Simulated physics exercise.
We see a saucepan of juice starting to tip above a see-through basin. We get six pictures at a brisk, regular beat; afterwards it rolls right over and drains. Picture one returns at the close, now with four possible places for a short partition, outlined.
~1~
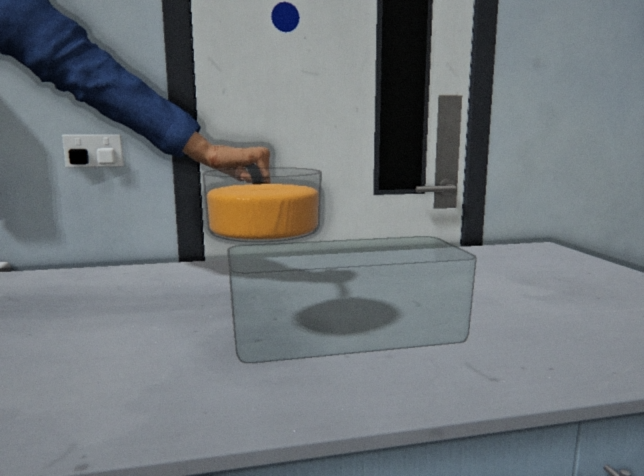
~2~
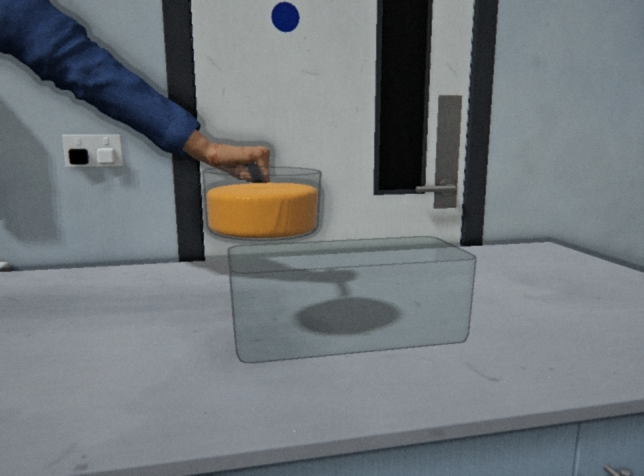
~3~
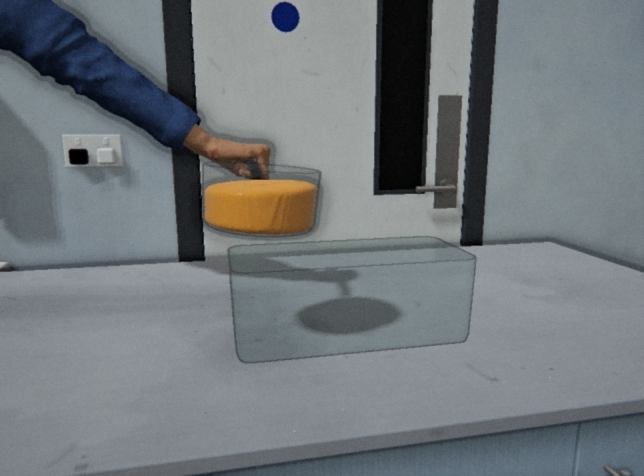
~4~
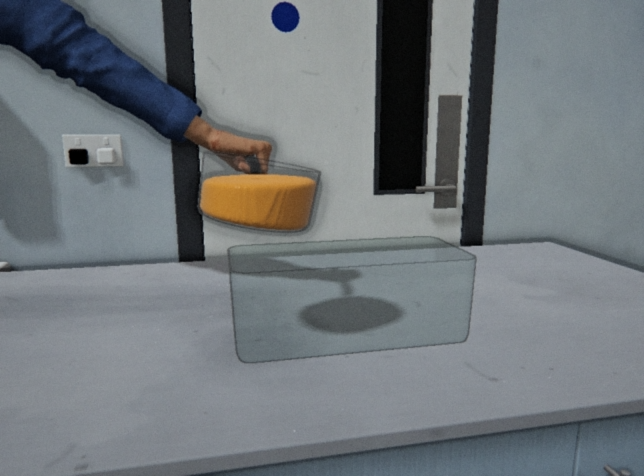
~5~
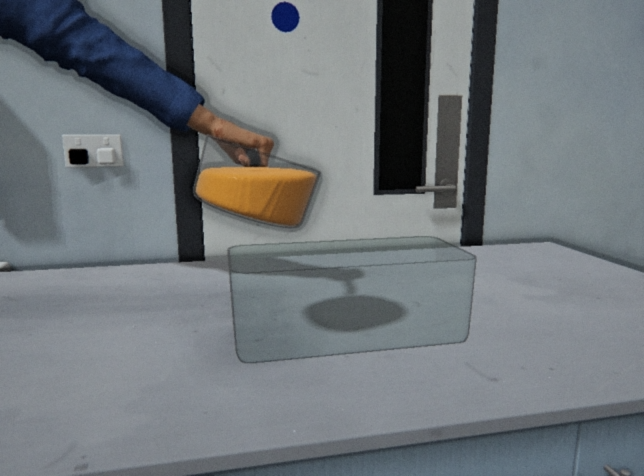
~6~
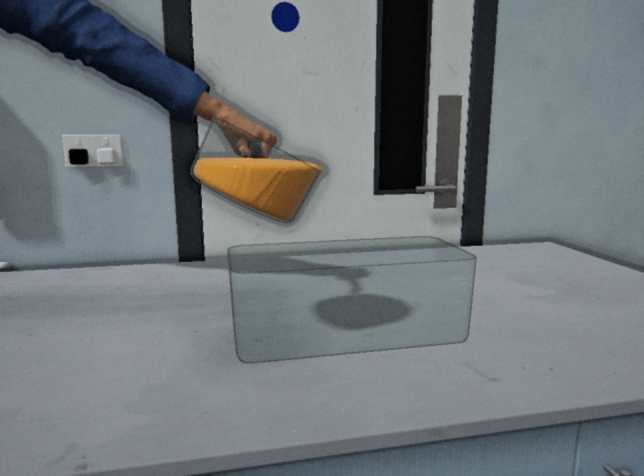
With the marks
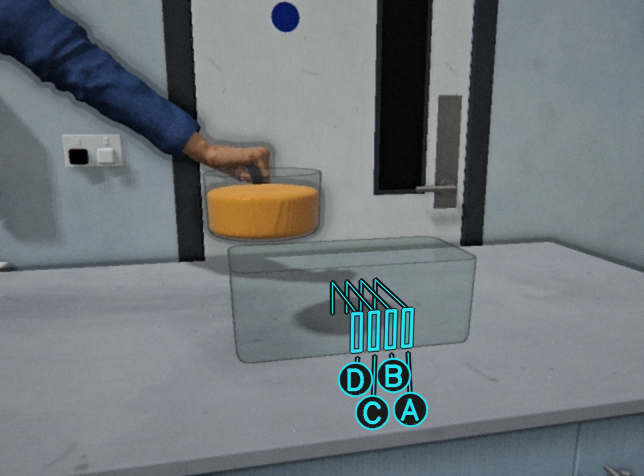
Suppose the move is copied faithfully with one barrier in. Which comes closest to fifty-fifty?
The best place is A.
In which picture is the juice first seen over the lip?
Picture 6.
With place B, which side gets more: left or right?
The right side.
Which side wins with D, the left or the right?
The right side.
In cyan, A at (408, 352); B at (391, 354); C at (374, 356); D at (357, 357).
With A, about 50 % ends left of the wall and 49 % right of it.
With B, about 14 % ends left of the wall and 85 % right of it.
With C, about 5 % ends left of the wall and 95 % right of it.
With D, about 3 % ends left of the wall and 96 % right of it.
